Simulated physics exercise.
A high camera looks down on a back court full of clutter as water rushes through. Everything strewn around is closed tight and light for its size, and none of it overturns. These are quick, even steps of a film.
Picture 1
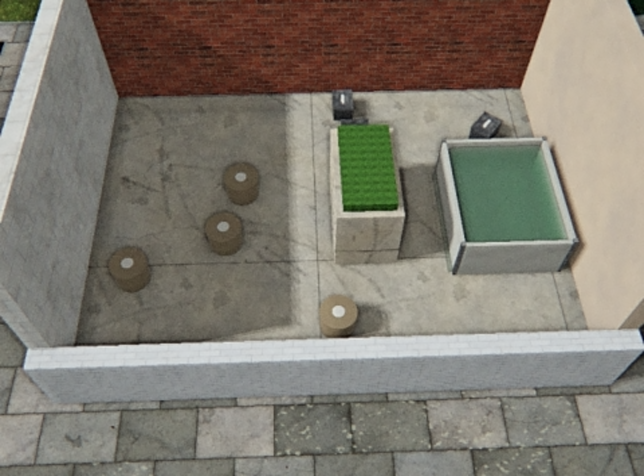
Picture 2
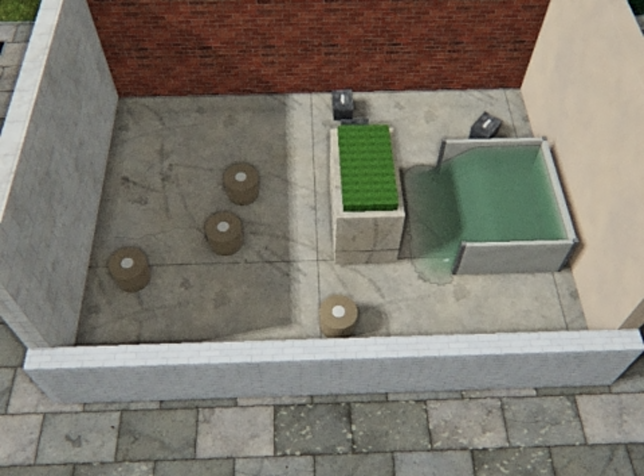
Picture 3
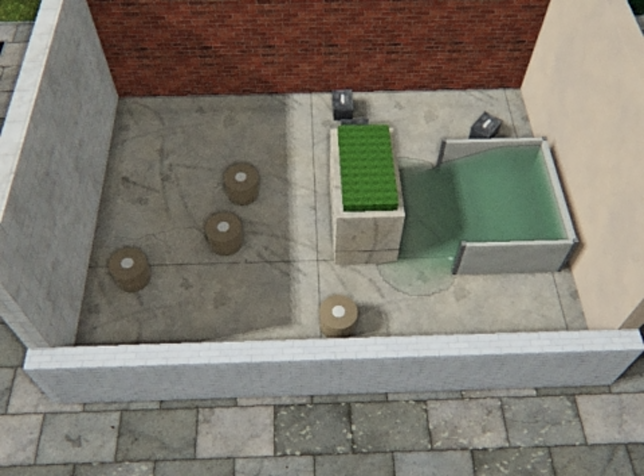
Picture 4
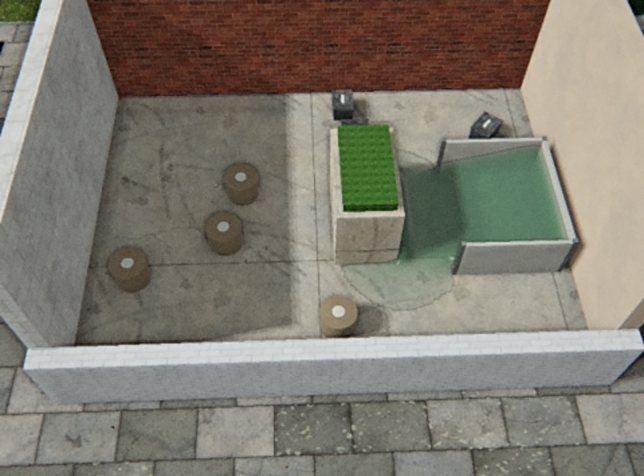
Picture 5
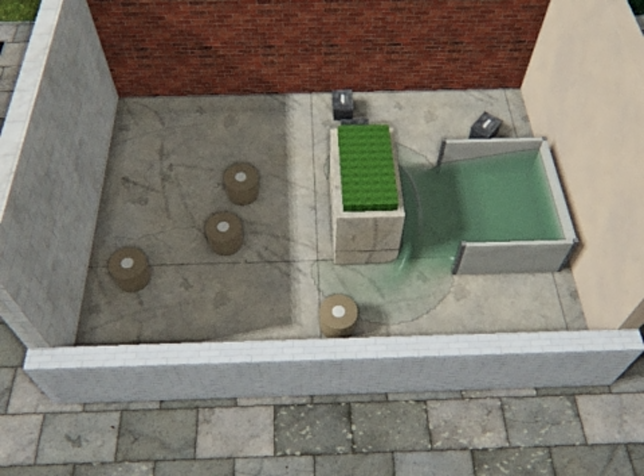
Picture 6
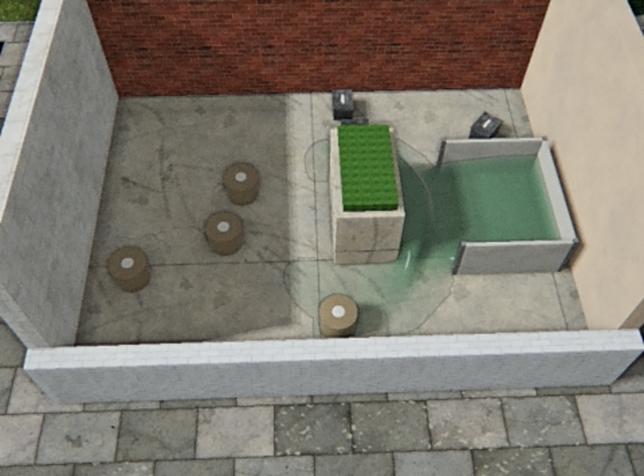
Green water poured out of the open left side of a walled tank, reached the grass-topped block and spread thinly around it across the concrete floor, while the round stools and small boxes stayed put.
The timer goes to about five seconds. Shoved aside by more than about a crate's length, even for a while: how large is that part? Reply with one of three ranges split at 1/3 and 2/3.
1/3 to 2/3.
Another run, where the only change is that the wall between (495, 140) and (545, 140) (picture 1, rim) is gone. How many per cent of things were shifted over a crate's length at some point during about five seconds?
It comes out at roughly 60 per cent.
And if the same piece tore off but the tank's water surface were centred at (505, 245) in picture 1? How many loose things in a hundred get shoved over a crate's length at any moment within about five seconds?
Close to 40 in a hundred.
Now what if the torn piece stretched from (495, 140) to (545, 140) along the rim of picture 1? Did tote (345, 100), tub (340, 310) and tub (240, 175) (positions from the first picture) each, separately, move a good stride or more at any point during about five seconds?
Taking them in order, covered the distance, short of it, covered the distance.
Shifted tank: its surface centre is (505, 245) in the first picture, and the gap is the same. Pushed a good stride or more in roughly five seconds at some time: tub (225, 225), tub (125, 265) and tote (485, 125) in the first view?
Item one travelled far enough, item two travelled far enough, item three not displaced far.
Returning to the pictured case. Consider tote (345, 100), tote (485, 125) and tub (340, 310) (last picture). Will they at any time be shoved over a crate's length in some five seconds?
Object by object as listed: Travels that far, falls short and travels that far.
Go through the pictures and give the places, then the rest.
In the first frame, a tub at (339, 311), on the bottom; a tote at (355, 127) rests on the ground; 0 of 7 have shifted.
In the second frame, a tub at (339, 311) rests on the ground; a tote at (355, 127), on the bottom; 0 of 7 have shifted.
In the third frame, a tub at (339, 311) rests on the ground; a tote at (355, 127) rests on the ground; 0 of 7 have shifted.
In the fourth frame, a tub at (339, 311) rests on the ground; a tote at (355, 127) rests on the ground; 0 of 7 have shifted.
In the fifth frame, a tub at (339, 311) rests on the ground; a tote at (355, 127), on the bottom; 0 of 7 have shifted.
In the sixth frame, a tub at (338, 312), on the bottom; a tote at (355, 127), on the bottom; 0 of 7 have shifted.
A moment on, 0 of 7 are well off their spots; 0 afloat.
Next, 3 of 7 are well off their spots; 1 afloat.
Later, 4 of 7 are well off their spots; 1 afloat.
In the end, 4 of 7 are well off their spots, and 4 have been at some point; 2 afloat.
